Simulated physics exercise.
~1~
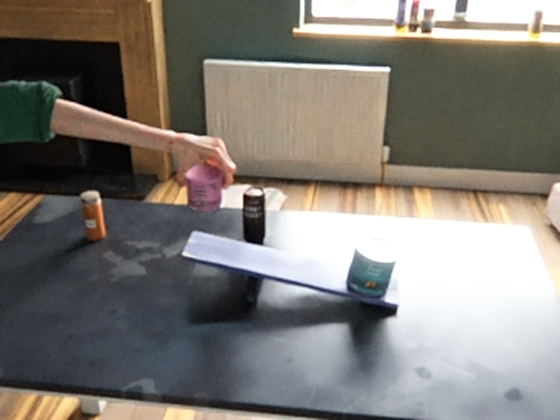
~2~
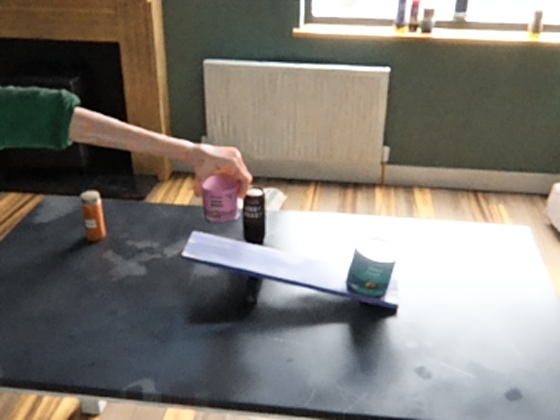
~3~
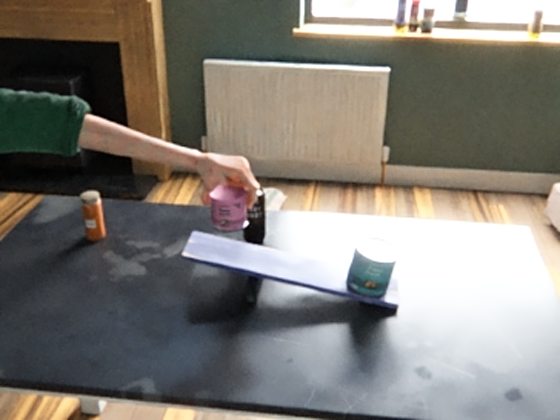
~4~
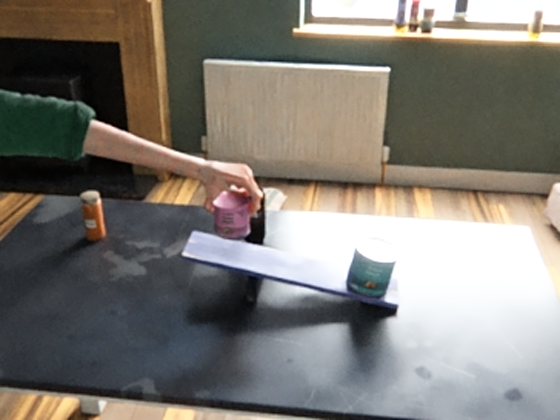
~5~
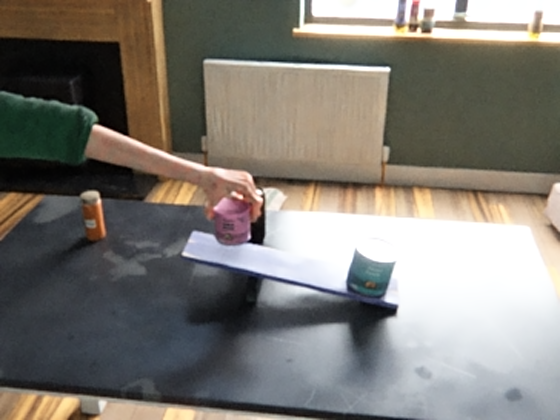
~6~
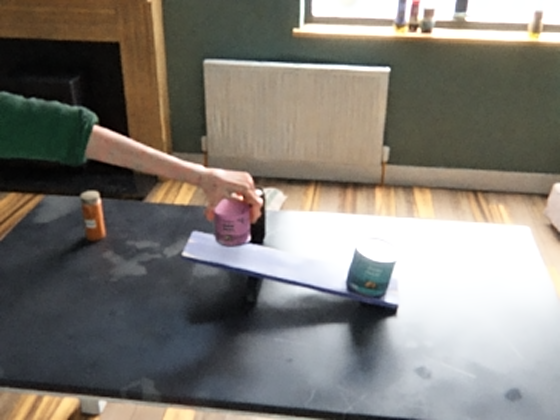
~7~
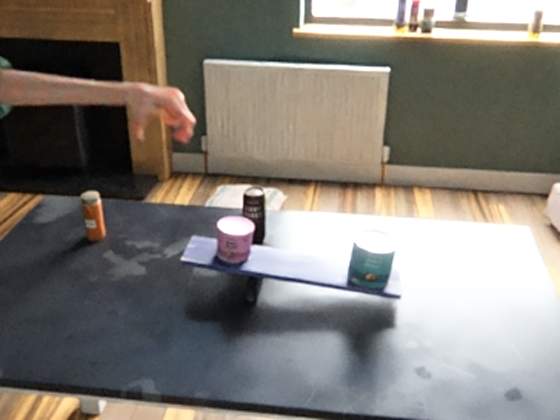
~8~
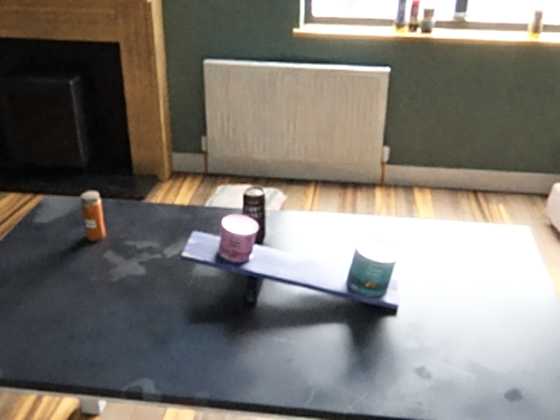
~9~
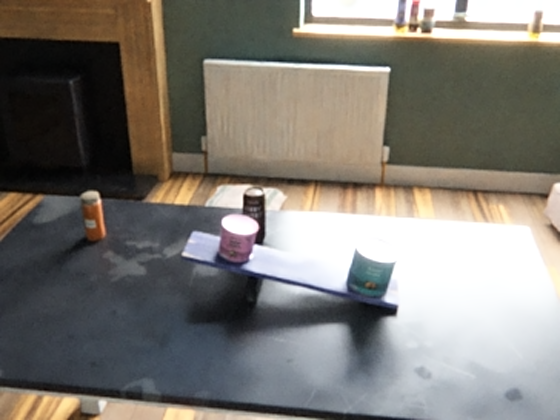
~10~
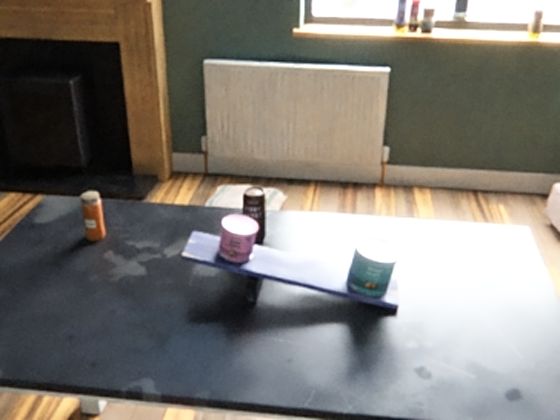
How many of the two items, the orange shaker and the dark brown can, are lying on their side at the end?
None of them are. Both the orange shaker and the dark brown can are still standing upright in their places.
